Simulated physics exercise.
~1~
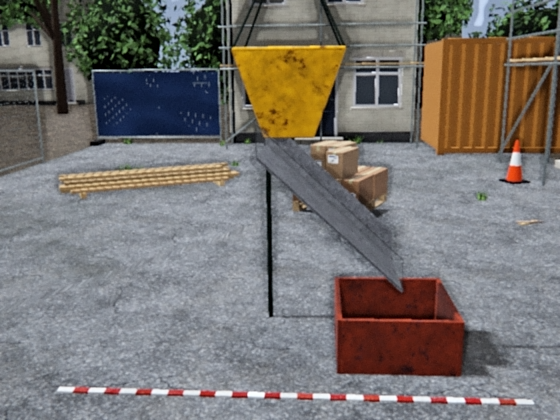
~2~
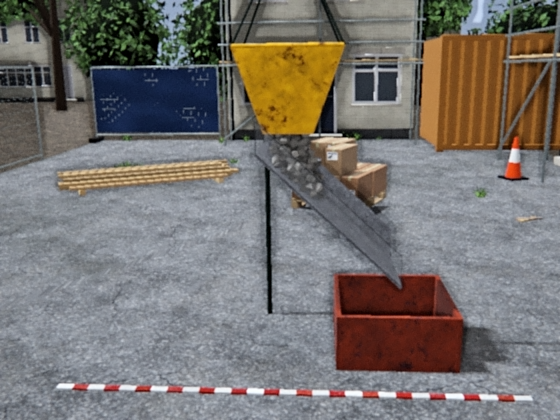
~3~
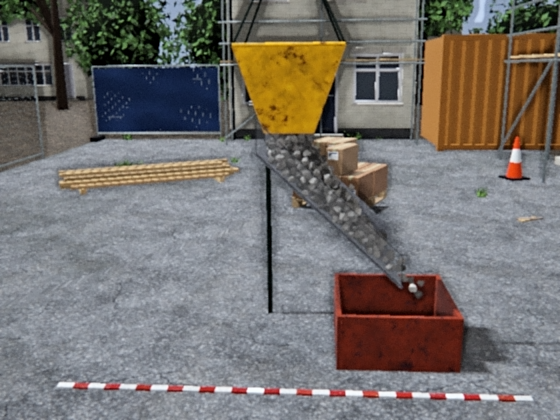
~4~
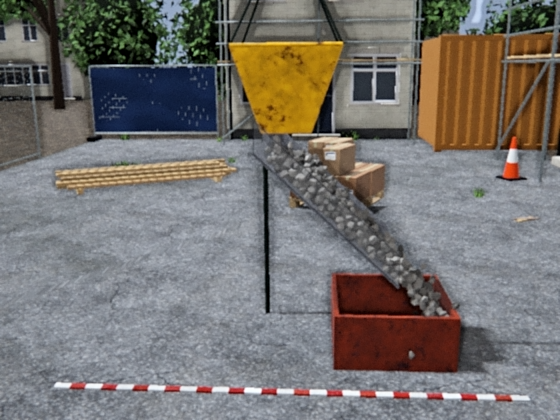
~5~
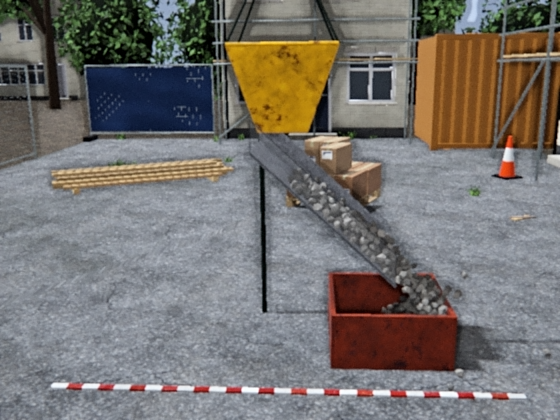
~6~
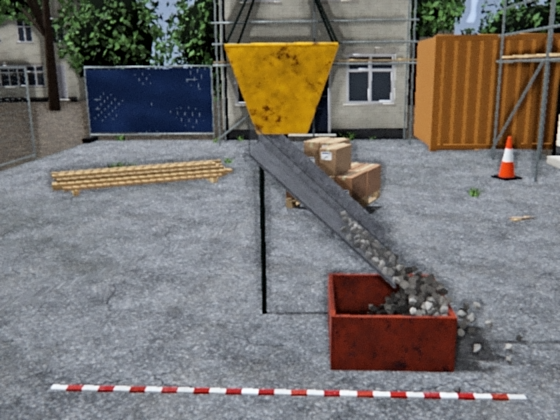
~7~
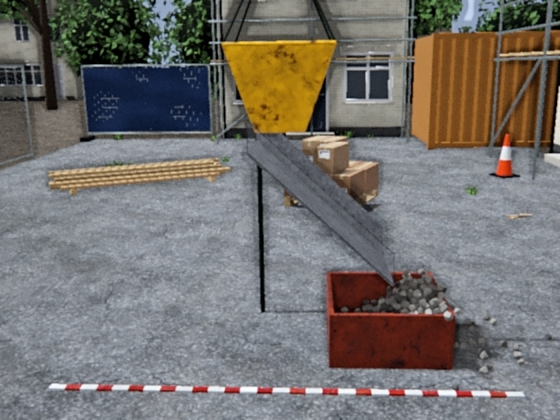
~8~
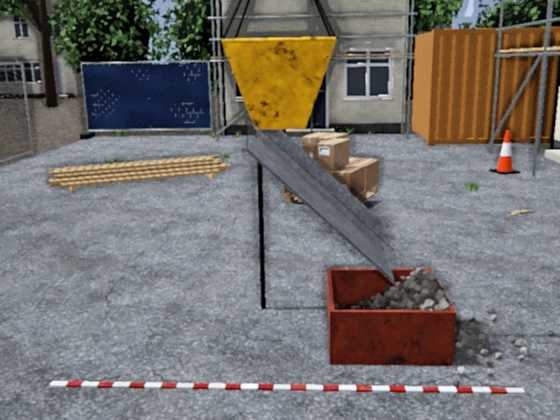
A yellow skip drops grey stones down a steel slide, mostly into a red bin.
